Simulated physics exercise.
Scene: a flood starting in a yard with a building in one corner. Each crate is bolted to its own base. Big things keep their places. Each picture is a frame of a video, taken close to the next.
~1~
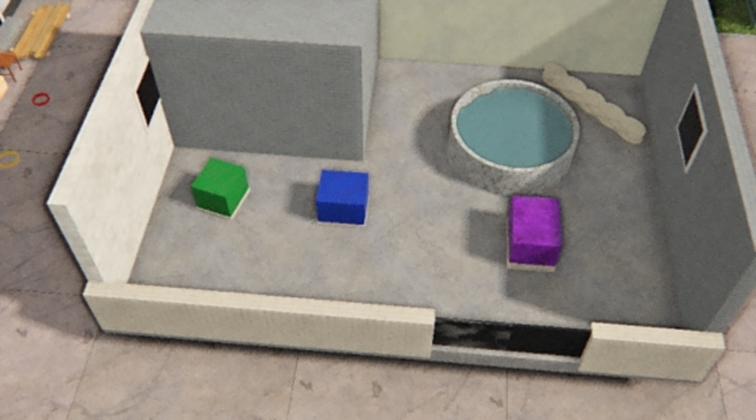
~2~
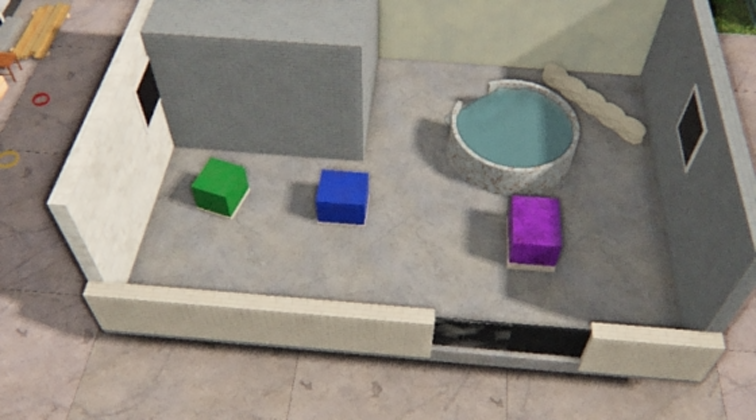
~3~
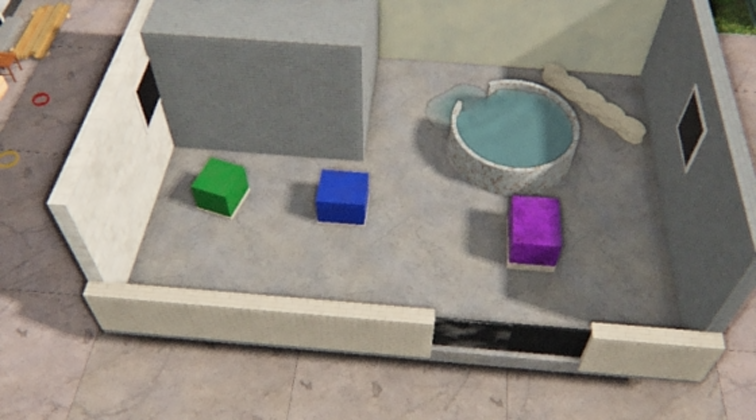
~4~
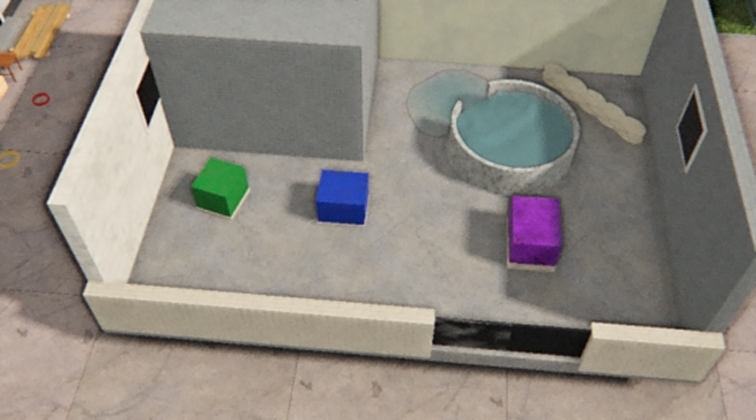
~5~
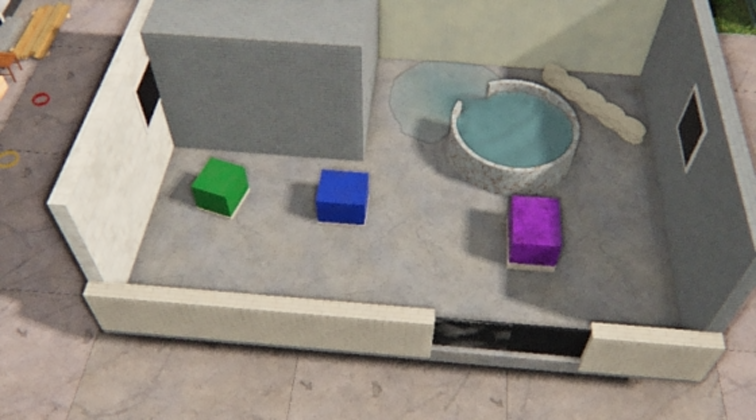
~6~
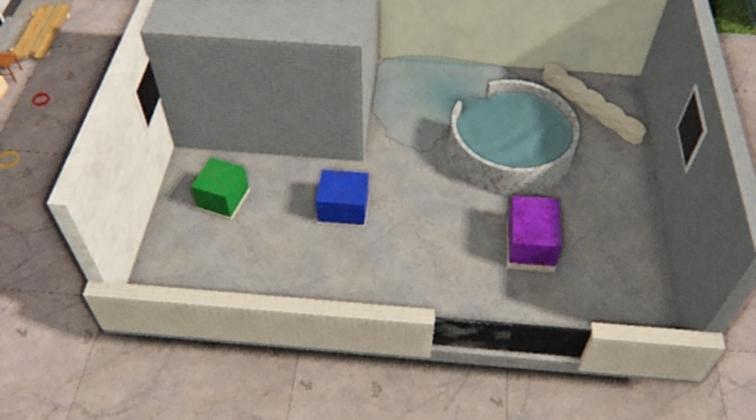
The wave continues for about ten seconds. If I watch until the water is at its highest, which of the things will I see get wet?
You would see this: The green crate keeps dry; the blue crate gets wet; the purple crate keeps dry.
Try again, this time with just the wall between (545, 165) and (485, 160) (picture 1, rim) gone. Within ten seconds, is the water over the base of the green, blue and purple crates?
Result: Green crate is swamped; blue crate is swamped; purple crate is swamped.
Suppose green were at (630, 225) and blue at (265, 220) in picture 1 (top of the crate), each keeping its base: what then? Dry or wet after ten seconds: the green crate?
Well, the green one goes wet in the end.
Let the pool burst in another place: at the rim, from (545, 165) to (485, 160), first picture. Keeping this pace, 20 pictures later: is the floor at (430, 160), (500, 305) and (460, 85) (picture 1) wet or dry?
The first point is unwetted, the second swamped, the third unwetted.
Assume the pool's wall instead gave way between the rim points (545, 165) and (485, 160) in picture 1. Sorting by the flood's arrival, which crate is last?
Last: The green-painted one.
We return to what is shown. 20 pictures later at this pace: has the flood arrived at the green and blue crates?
The green crate is still clear, the blue crate is in the flood.
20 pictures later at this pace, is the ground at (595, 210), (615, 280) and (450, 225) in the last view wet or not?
Status per point, in sequence: Unwetted, then unwetted, then waterlogged.
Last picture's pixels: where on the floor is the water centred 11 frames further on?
I'd say around (475, 127).
A moment on, water covers 10 % of the floor; the green crate not reached, the blue crate not reached, the purple crate not reached.
Next, water covers 15 % of the floor; the green crate not reached, the blue crate not reached, the purple crate not reached.
Then, water covers 30 % of the floor; the green crate not reached, the blue crate water round its plinth, the purple crate not reached.
Later, water covers 60 % of the floor; the green crate water round its plinth, the blue crate water round its plinth, the purple crate water round its plinth.
In the end, water covers 90 % of the floor; the green crate stayed above the water, the blue crate was topped, the purple crate stayed above the water.
